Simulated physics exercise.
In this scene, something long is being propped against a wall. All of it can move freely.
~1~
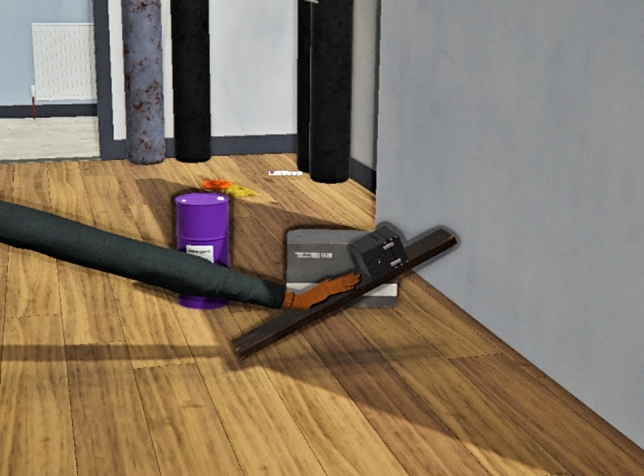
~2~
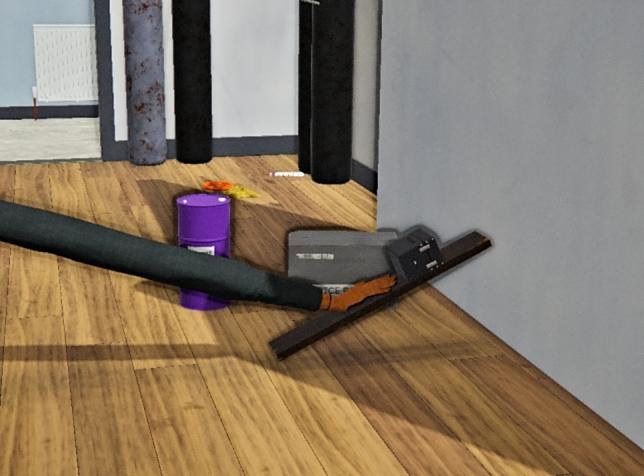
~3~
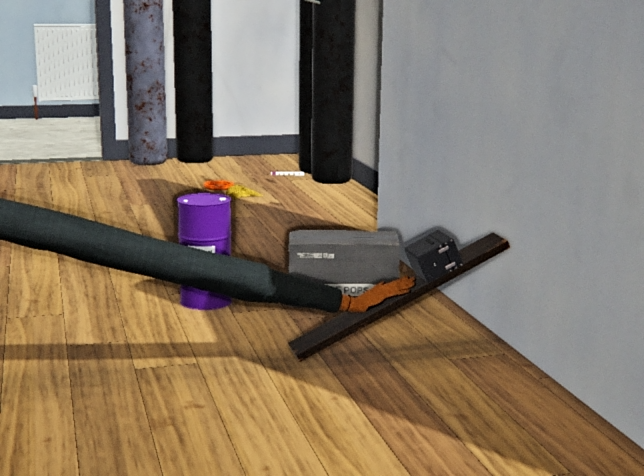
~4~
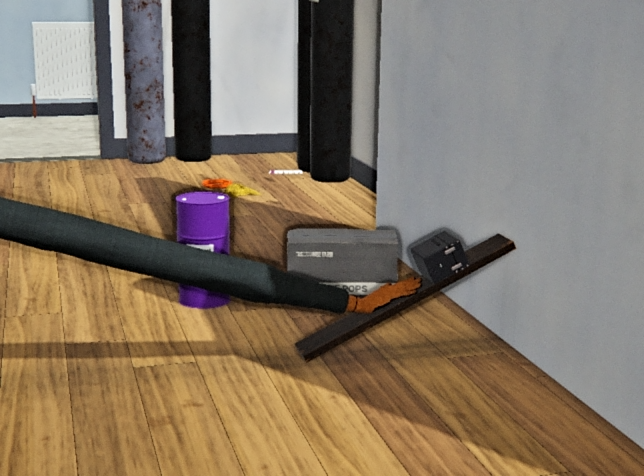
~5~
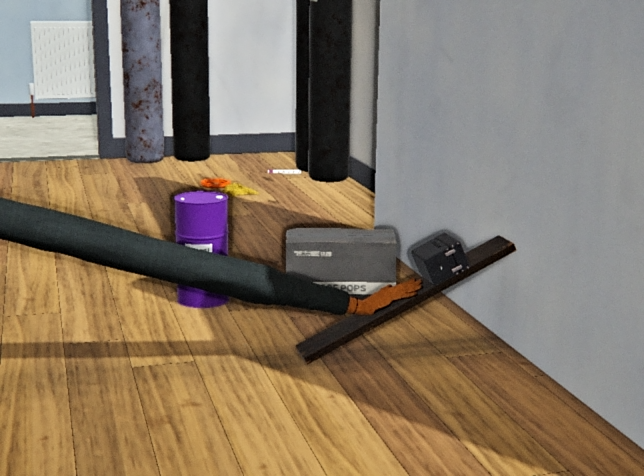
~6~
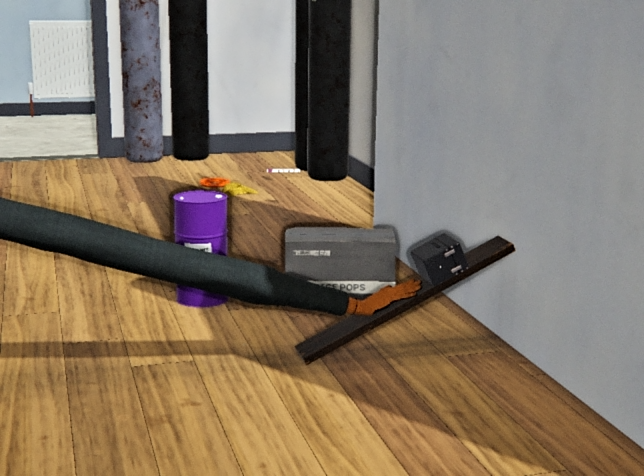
In this clip, a long dark arm with an orange hand moves a black plank to the right, past a grey box and a purple barrel, until it is propped against the grey wall, where the hand stays on it.
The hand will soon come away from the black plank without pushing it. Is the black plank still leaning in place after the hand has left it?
Moves.
Then, 0.30 s after the last picture, black plank 19° lower than it was left near (394, 335).
Then, 0.50 s after the last picture, black plank 27° lower than it was left near (390, 343).
At rest, moved from the start, black plank; the other 2 in place. Seen from the same camera at the end, black plank near (389, 347). The plank slides down.
